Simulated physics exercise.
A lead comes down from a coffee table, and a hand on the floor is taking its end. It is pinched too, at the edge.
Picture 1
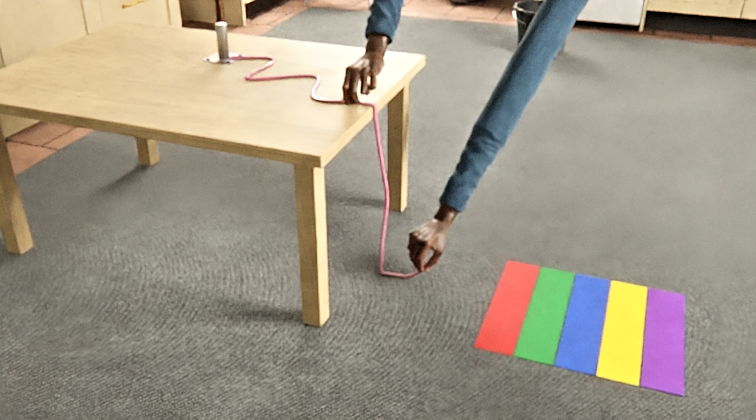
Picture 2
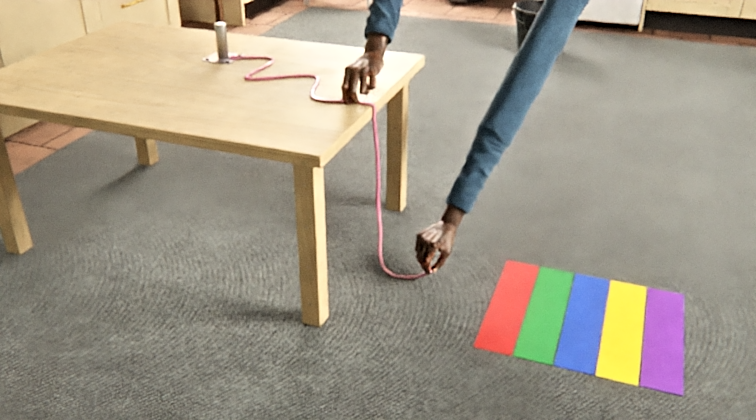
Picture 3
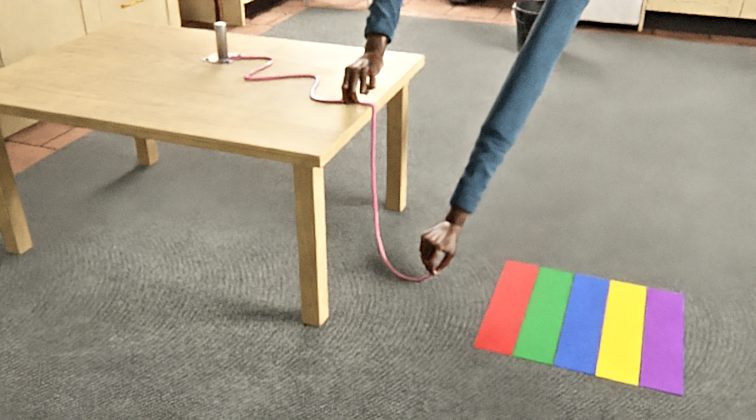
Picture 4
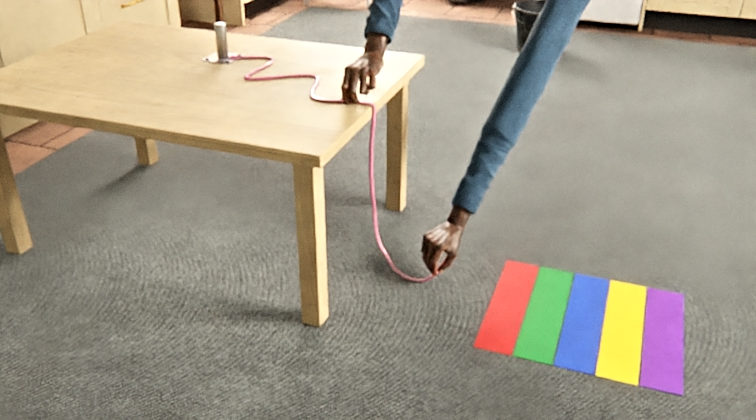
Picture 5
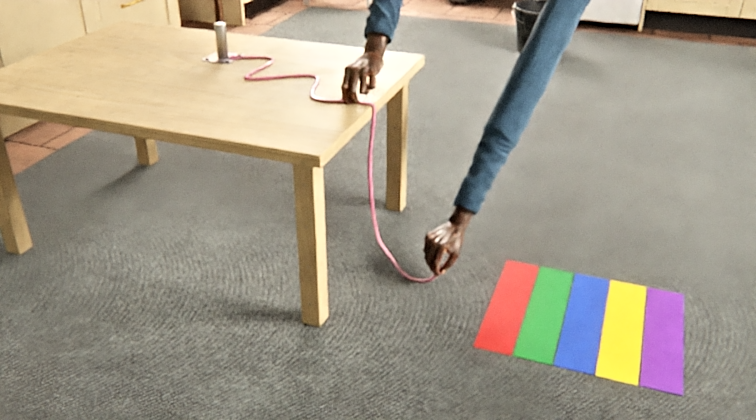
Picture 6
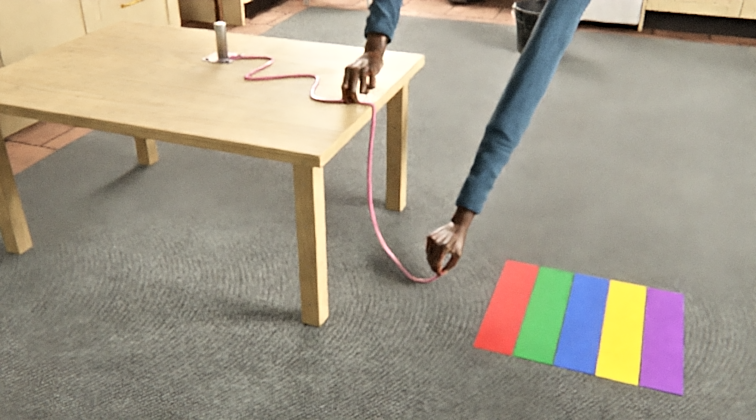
A hand low over the grey carpet holds the end of a pink cord and shifts slightly to the right, the hanging part curving a little more gently. Another hand pinches the cord at the edge of a pale wooden table, seen from above, where it winds back to a small upright cylinder. Red, green, blue, yellow and purple strips lie still at right, and the camera stays fixed.
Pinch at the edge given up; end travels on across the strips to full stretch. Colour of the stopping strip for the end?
Purple.
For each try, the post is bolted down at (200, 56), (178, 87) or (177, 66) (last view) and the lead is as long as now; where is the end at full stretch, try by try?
Roughly (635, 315), then (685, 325), then (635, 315).
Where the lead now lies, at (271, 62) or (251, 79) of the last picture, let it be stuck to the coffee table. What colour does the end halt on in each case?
Strip by try: Purple / blue.
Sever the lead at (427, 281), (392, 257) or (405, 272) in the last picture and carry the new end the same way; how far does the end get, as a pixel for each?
(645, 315), (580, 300), (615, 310).
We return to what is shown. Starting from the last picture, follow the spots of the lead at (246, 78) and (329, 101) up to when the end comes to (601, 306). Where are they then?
The first sits at about (312, 78) and the second at about (398, 160).
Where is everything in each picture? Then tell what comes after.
The first frame shows end (423, 269); red (499, 334); green (538, 342); blue (579, 352); yellow (620, 361); purple (663, 371).
The second frame shows end (431, 271); lead through (269, 58) (254, 79) (317, 84) (358, 103) (378, 177) (380, 248).
The third frame shows end (435, 272).
The fourth frame shows end (437, 272); lead through (269, 58) (253, 79) (316, 84) (358, 103) (371, 176) (381, 247).
The fifth frame shows end (439, 272).
The sixth frame shows end (441, 273); lead through (269, 58) (253, 79) (316, 84) (358, 102) (369, 175) (385, 246).
Soon after, end near (601, 306); over blue.
After that, end near (646, 315); over purple.
At the stop, end near (674, 321); over purple. The end stops over the purple strip.
